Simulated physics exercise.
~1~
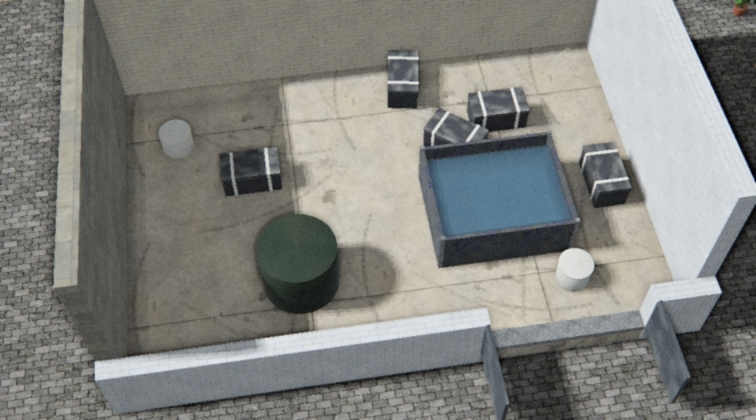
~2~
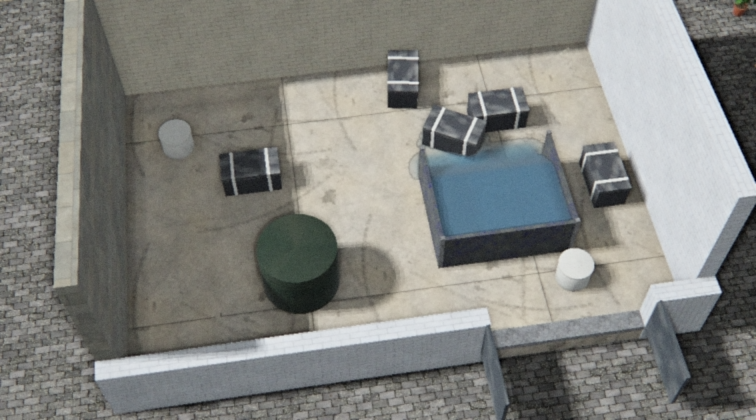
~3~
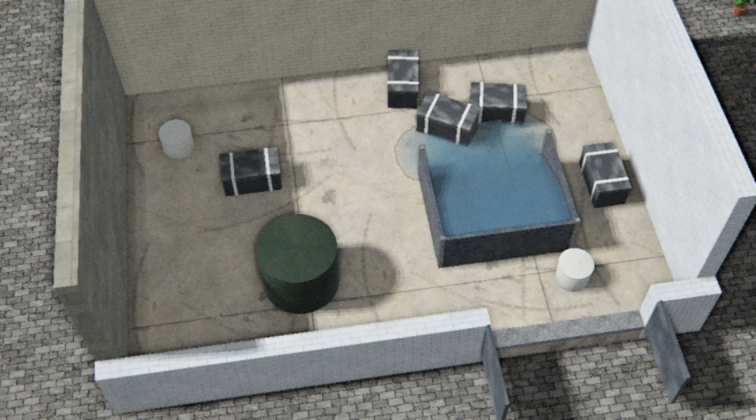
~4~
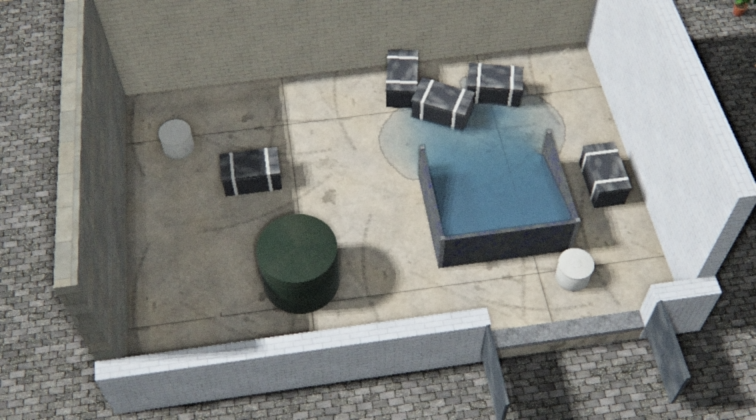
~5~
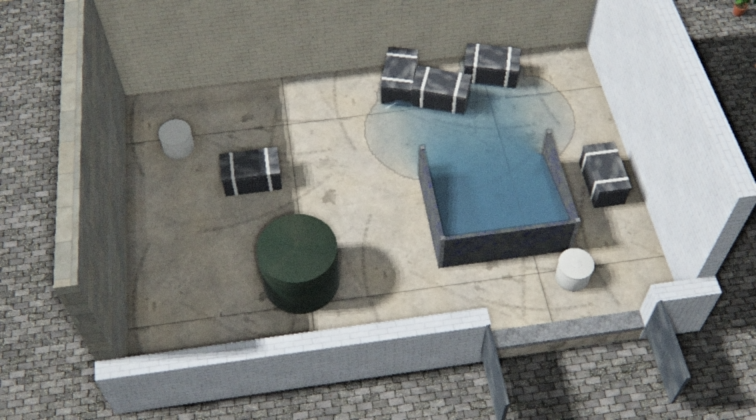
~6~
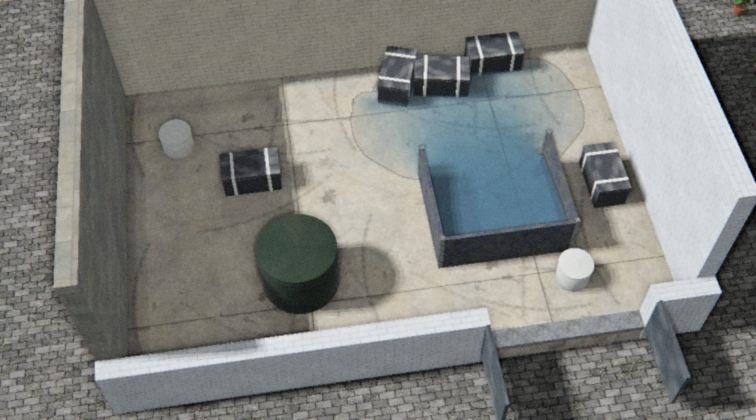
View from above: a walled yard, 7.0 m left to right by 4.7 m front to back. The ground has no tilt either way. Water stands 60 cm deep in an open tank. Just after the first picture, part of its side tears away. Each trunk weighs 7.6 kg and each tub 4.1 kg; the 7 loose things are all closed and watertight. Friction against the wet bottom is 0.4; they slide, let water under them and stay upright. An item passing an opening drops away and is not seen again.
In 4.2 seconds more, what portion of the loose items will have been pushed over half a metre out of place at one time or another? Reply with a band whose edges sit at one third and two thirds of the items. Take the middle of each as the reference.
Band: Two thirds or above.
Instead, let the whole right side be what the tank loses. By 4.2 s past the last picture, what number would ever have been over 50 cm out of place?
3.
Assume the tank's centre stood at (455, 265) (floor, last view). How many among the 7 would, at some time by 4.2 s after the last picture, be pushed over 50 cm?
Result: 4.
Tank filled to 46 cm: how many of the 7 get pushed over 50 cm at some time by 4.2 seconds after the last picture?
6.
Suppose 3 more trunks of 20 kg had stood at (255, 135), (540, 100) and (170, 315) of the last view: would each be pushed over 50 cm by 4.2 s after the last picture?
Check, in order - exceeded, exceeded, not exceeded.
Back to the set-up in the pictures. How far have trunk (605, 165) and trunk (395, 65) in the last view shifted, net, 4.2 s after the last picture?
In that order: Gone out, 400 cm.
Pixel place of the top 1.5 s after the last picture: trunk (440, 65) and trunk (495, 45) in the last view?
Around (434, 44) and (562, 30).
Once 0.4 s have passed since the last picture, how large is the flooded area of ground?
10.5 m2.
Then, 0.4 s after the last picture 2 of 7 are over 50 cm from their spots; 3 afloat.
Then, 1.5 s after the last picture 3 of 7 are over 50 cm from their spots; 2 afloat.
Then, 2.8 s after the last picture 5 of 7 are over 50 cm from their spots; 3 afloat.
Then, 4.2 s after the last picture 7 of 7 are over 50 cm from their spots, and 7 have been at some point; 3 afloat.
